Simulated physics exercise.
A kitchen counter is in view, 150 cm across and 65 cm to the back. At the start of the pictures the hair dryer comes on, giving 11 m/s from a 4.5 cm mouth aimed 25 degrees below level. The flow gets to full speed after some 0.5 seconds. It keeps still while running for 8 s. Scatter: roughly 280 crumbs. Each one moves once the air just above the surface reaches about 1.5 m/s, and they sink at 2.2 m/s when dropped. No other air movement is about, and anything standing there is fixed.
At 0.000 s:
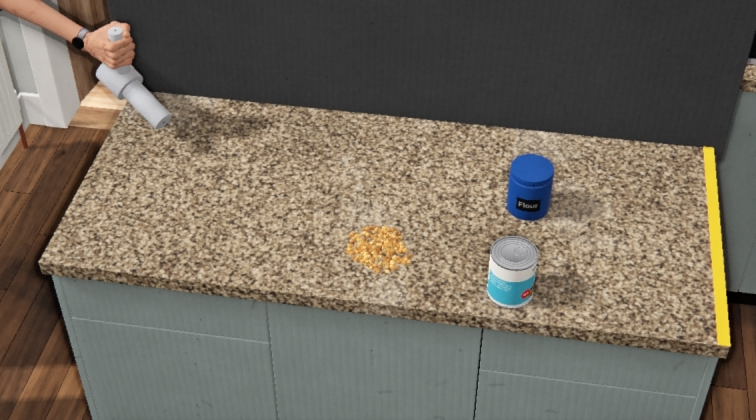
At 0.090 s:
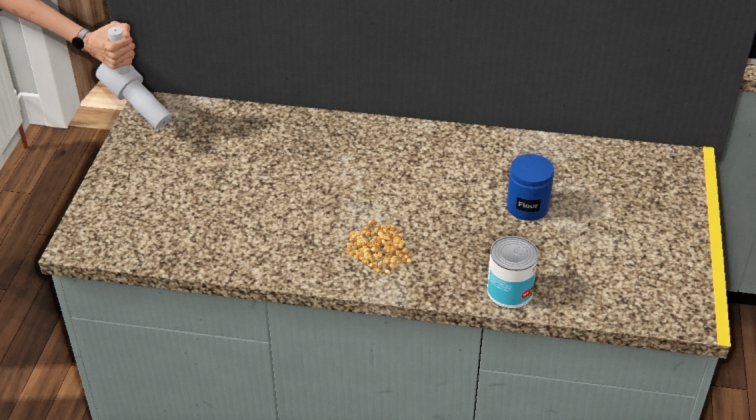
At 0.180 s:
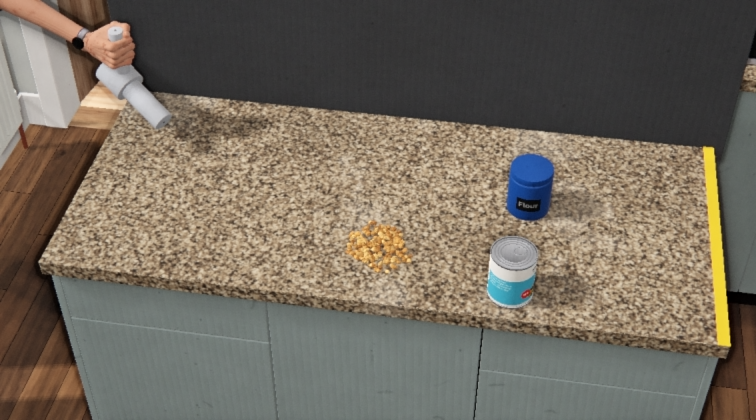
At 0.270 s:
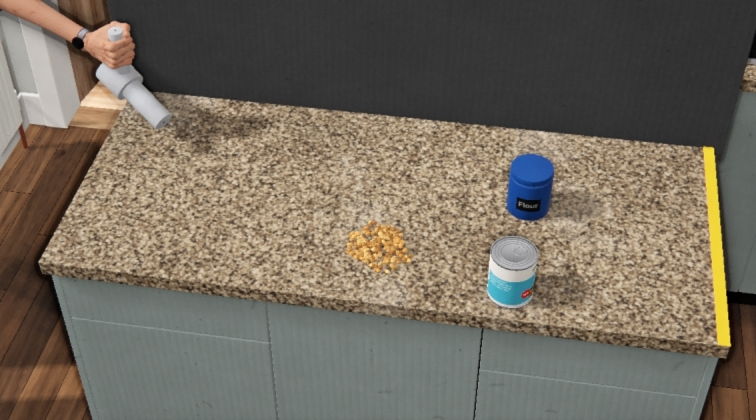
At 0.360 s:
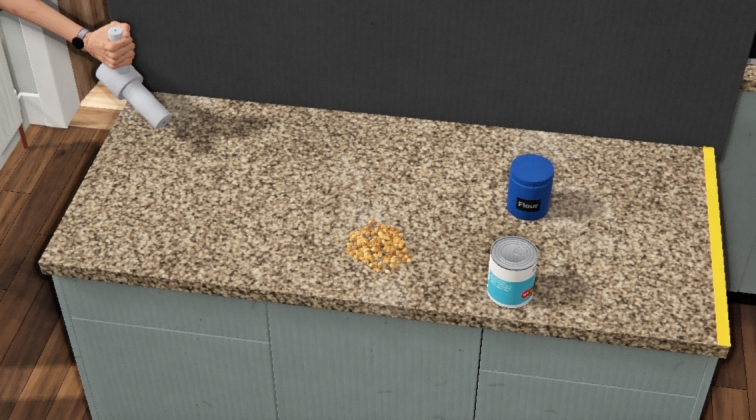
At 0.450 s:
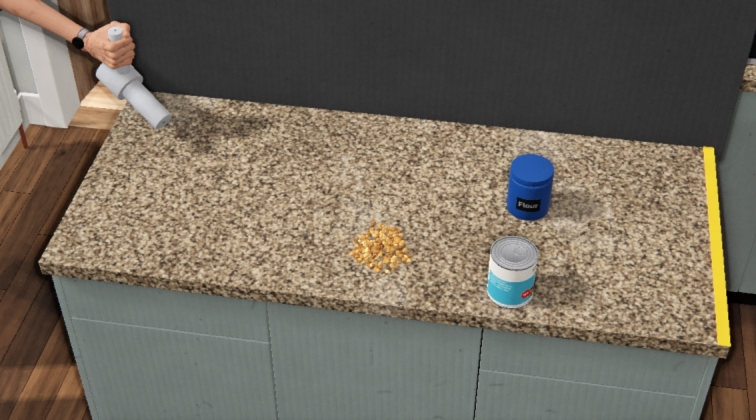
On a kitchen counter, a hand holds a gray dryer as orange crumbs barely shift.
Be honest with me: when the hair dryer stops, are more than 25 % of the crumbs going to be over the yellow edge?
Threshold not crossed.
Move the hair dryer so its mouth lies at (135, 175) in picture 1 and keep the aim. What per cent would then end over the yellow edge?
3 per cent, roughly.
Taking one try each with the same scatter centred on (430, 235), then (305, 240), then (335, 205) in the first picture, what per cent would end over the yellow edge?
Try by try: About 50 per cent, 0 per cent and 50 per cent.
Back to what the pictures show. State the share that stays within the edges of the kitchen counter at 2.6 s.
Some 20 per cent at that time.
After 1.6 s the count stands so, 3 % are over the yellow edge; the middle of those still in play is near (626, 308).
After 2.6 s the count stands so, 3 % are over the yellow edge; the middle of those still in play is near (626, 308).
After 4.4 s the count stands so, 4 % are over the yellow edge; the middle of those still in play is near (626, 308).
After 8.0 s, at the end, 5 % are over the yellow edge.
